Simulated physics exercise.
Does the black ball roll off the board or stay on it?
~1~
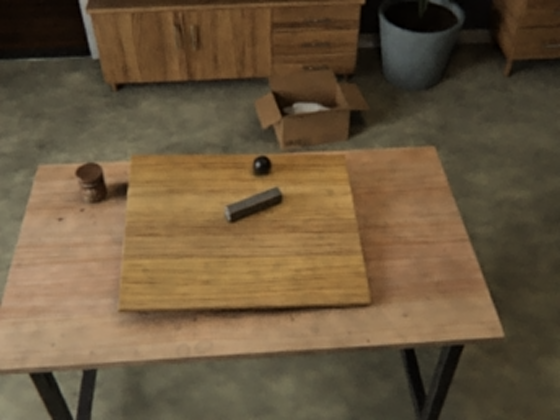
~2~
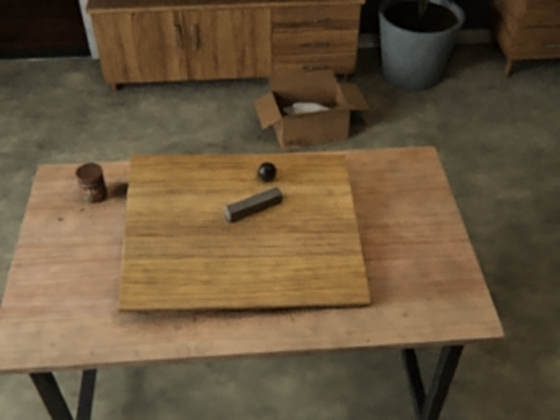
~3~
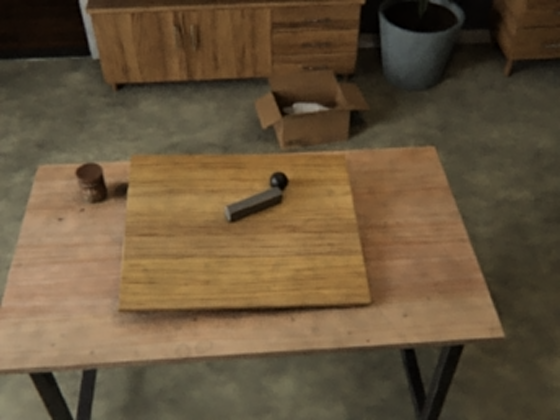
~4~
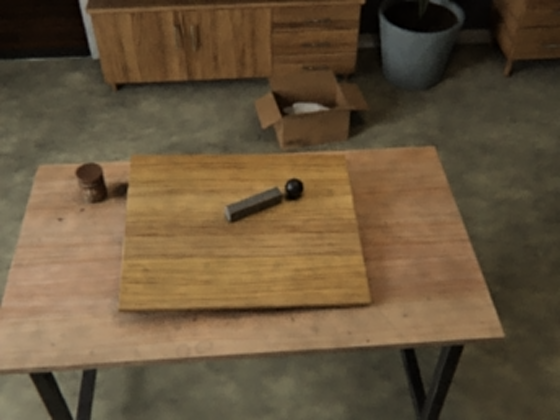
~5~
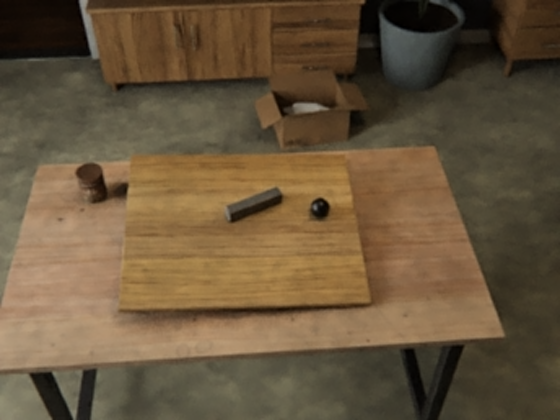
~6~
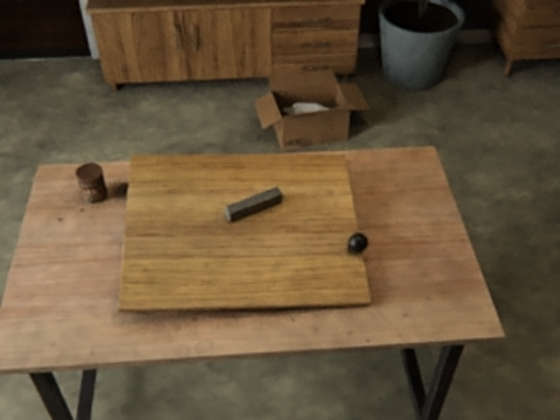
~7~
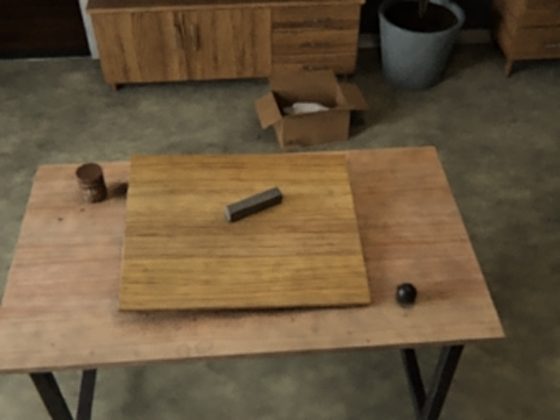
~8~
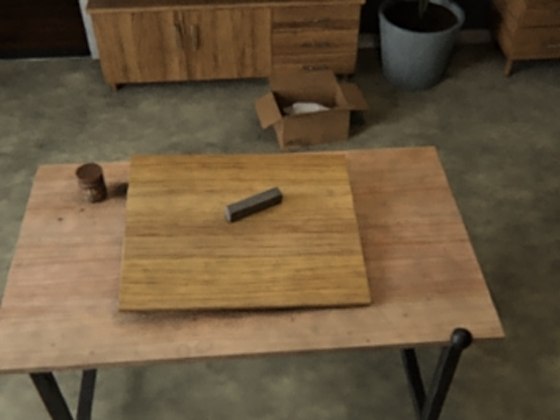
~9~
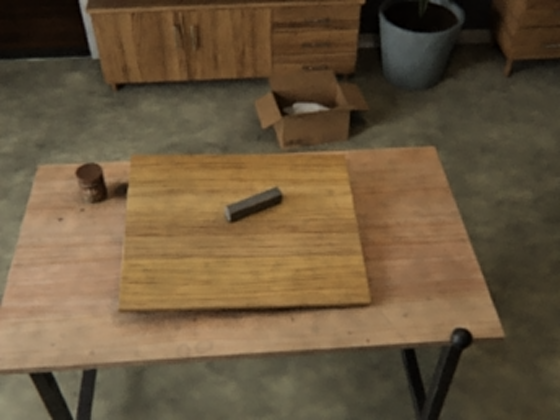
The black ball rolls off the board, going over its right edge.
